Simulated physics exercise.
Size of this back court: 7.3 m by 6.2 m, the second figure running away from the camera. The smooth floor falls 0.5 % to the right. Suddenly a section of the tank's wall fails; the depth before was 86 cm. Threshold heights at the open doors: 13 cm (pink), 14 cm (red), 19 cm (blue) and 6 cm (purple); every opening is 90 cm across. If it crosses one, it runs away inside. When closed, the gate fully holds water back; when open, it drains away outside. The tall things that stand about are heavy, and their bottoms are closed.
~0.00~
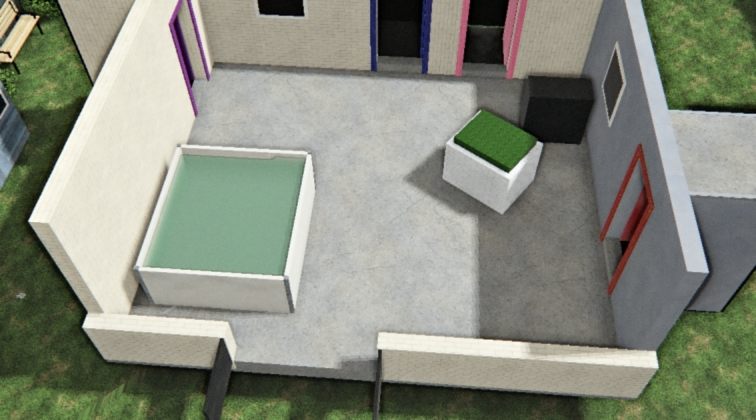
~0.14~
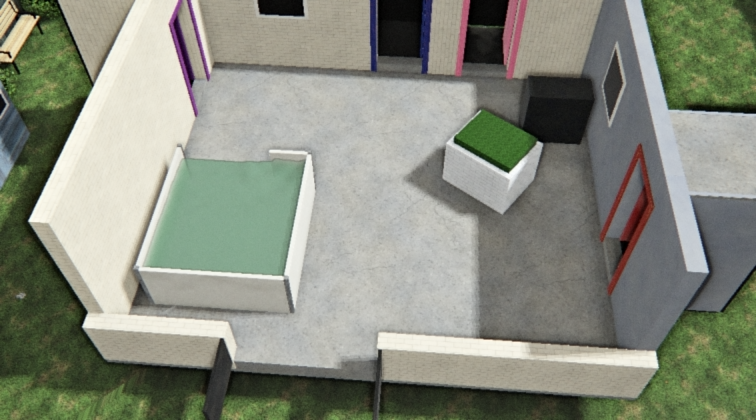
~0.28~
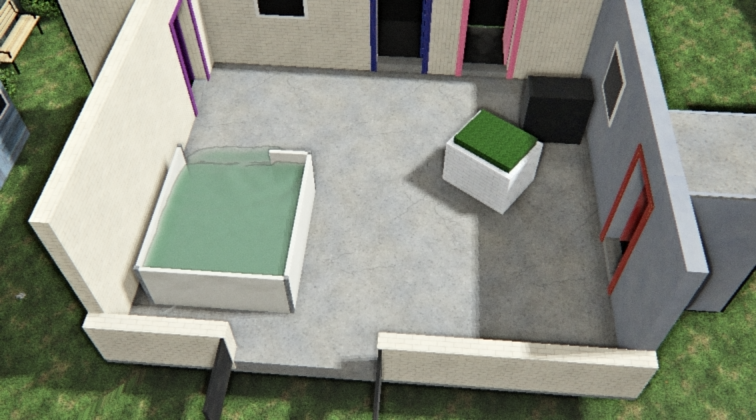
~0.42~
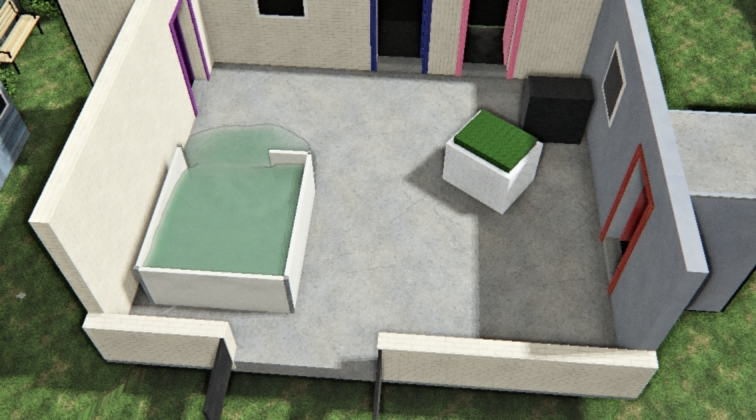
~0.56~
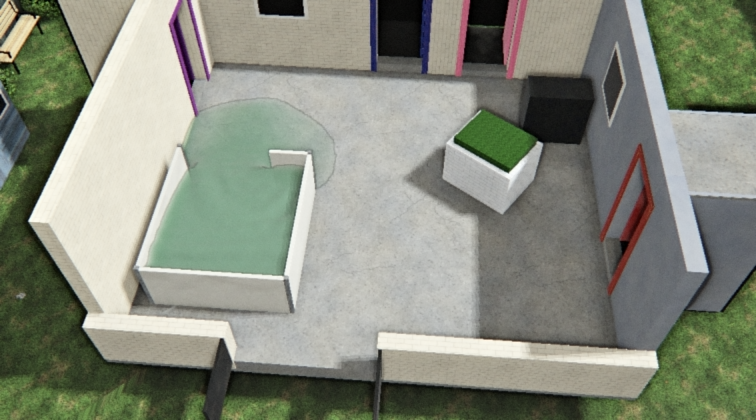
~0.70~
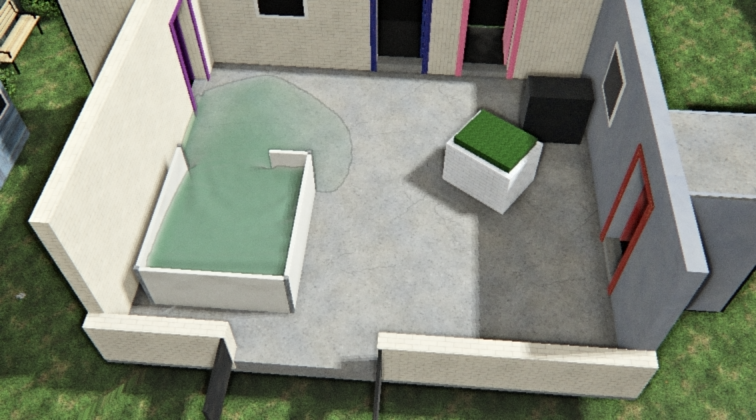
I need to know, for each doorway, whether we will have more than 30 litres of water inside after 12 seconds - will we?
At the end, at the pink door it looks set to land over the limit; at the red door it looks set to land under the limit; at the blue door it looks set to land under the limit; at the purple door it looks set to land over the limit.
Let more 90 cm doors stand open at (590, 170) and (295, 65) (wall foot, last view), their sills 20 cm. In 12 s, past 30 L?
In the order given, lower then higher.
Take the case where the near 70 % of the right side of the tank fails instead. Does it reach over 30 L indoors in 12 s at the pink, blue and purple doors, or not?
Then pink does not exceed it, blue does not exceed it, purple exceeds it.
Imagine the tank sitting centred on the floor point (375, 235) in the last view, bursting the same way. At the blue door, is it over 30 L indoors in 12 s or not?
Then blue overshoots.
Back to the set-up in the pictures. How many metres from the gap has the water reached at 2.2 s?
About 5.4 m.
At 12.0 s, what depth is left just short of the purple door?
Roughly 6.5 centimetres.
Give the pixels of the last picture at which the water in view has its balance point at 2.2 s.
The water's centre is around (256, 164).
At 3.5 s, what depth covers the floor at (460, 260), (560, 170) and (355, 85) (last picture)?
Spot by spot: Some 0, 0, then 18 cm.
After 1.4 s water covers 25 % of the floor and is deepest (64 cm) near (212, 72); pink door not reached, red door not reached, blue door not reached, purple door 20 cm at the sill, 10 L in.
After 2.2 s water covers 25 % of the floor and is deepest (56 cm) near (249, 68); pink door 3 cm at the sill, 0 L in, red door not reached, blue door 17 cm at the sill, 0 L in, purple door 29 cm at the sill, 83 L in.
After 3.5 s water covers 50 % of the floor and is deepest (33 cm) near (577, 111); pink door 10 cm at the sill, 0 L in, red door not reached, blue door 17 cm at the sill, 0 L in, purple door 28 cm at the sill, 294 L in.
After 7.0 s water covers 90 % of the floor and is deepest (24 cm) near (530, 115); pink door 23 cm at the sill, 38 L in, red door 7 cm at the sill, 0 L in, blue door 9 cm at the sill, 1 L in, purple door 15 cm at the sill, 570 L in.
After 12.0 s water covers 100 % of the floor and is deepest (14 cm) near (412, 358); pink door 12 cm at the sill, 86 L in, red door 6 cm at the sill, 0 L in, blue door 10 cm at the sill, 1 L in, purple door 7 cm at the sill, 628 L in.
